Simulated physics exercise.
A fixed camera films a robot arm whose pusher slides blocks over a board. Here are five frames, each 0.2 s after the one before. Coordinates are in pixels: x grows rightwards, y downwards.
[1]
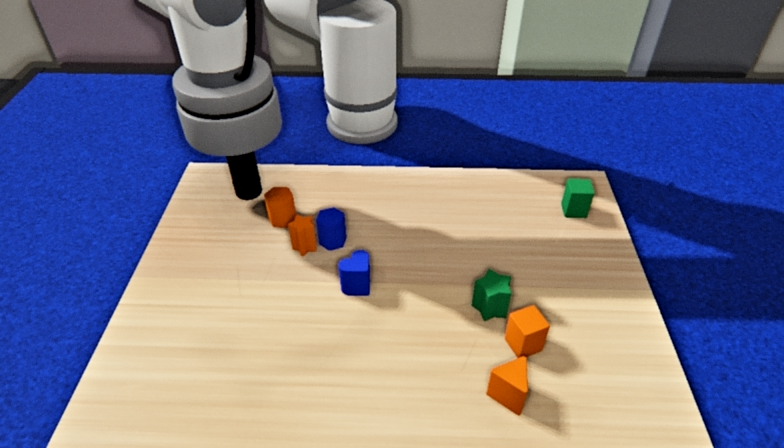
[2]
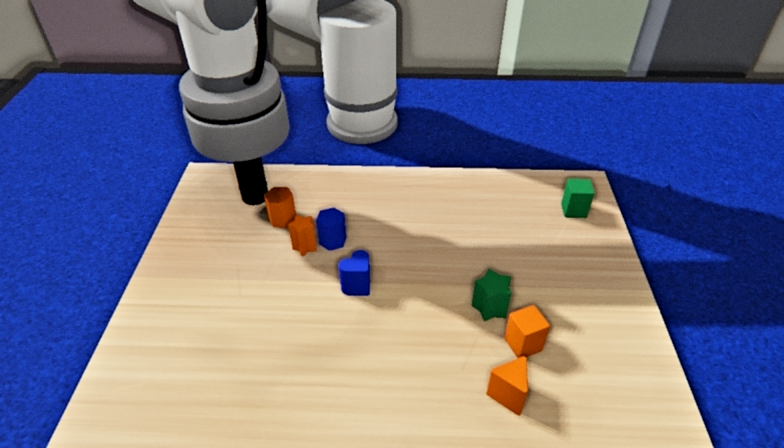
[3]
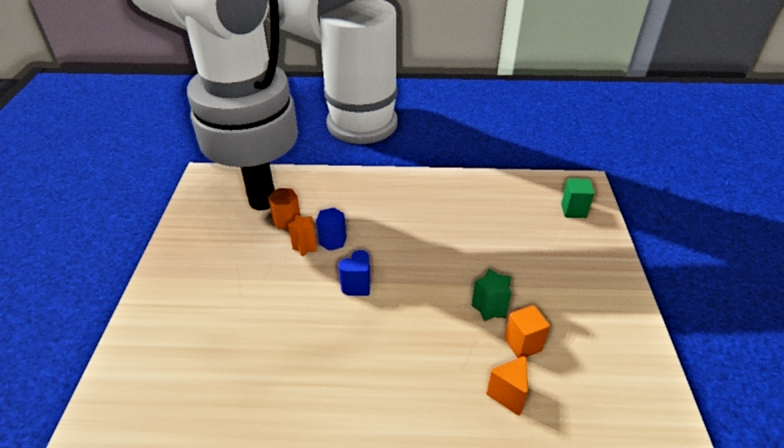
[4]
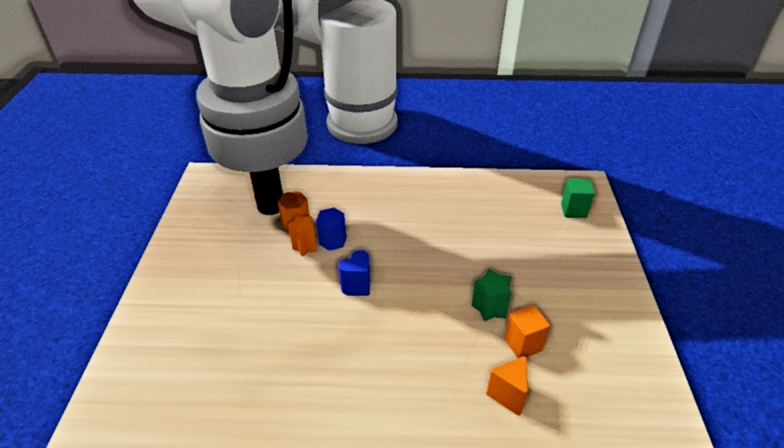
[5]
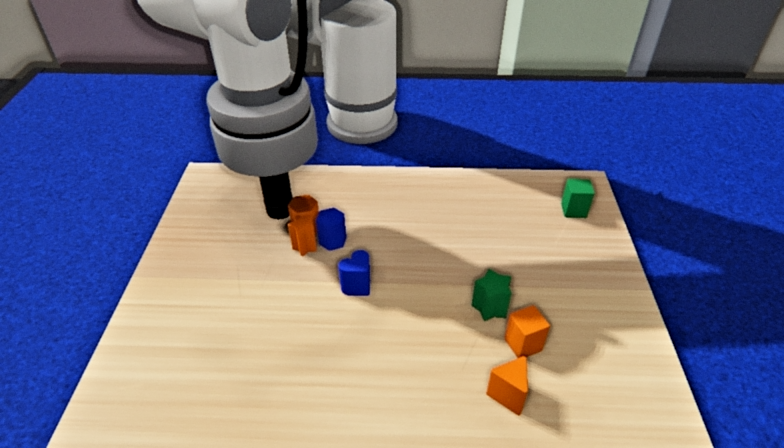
A robot arm with a black pusher slid slowly to the right across a wooden board, nudging an orange hexagonal block a short way toward the blue hexagonal one, while the other blocks stayed put.
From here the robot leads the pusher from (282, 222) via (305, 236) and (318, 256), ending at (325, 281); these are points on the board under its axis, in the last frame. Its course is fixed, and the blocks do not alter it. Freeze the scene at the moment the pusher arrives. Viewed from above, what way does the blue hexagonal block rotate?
Rotation: Clockwise.
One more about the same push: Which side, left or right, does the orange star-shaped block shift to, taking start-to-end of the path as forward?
The orange star-shaped block goes right.
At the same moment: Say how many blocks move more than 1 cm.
My answer is three or more.
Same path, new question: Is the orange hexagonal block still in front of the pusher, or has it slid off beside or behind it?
It ends up beside or behind the pusher.
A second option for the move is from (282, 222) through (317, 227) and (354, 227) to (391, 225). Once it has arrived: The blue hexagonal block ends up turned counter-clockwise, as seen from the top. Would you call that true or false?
The statement is false.
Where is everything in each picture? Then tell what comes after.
Lower end of the pusher (249, 193), tops of blocks, orange star-shaped block (301, 222), orange hexagonal block (278, 194), blue hexagonal block (330, 216), blue heart block (356, 261), in the first frame.
Pusher (256, 198), blocks as before, in the second frame.
Pusher (263, 203), orange hexagonal block (283, 196), in the third frame.
Pusher (271, 207), orange hexagonal block (293, 200), in the fourth frame.
Pusher (281, 211), orange star-shaped block (301, 222), orange hexagonal block (303, 203), blue hexagonal block (330, 216), blue heart block (356, 261), in the fifth frame.
The first path, step by step. One third of the way, pusher (304, 225); orange star-shaped block (305, 229), turned 40° clockwise; orange hexagonal block (331, 212), turned 35° anticlockwise; blue hexagonal block (352, 223), turned 40° clockwise.
Two thirds of the way, pusher (317, 246); orange star-shaped block (311, 250), turned 70° clockwise; orange hexagonal block (341, 216), turned 80° anticlockwise; blue hexagonal block (366, 225), turned 70° clockwise.
At the end, pusher (324, 271); orange star-shaped block (314, 276), turned 75° clockwise; orange hexagonal block (341, 216), turned 80° anticlockwise; blue hexagonal block (366, 225), turned 70° clockwise; blue heart block not moved.
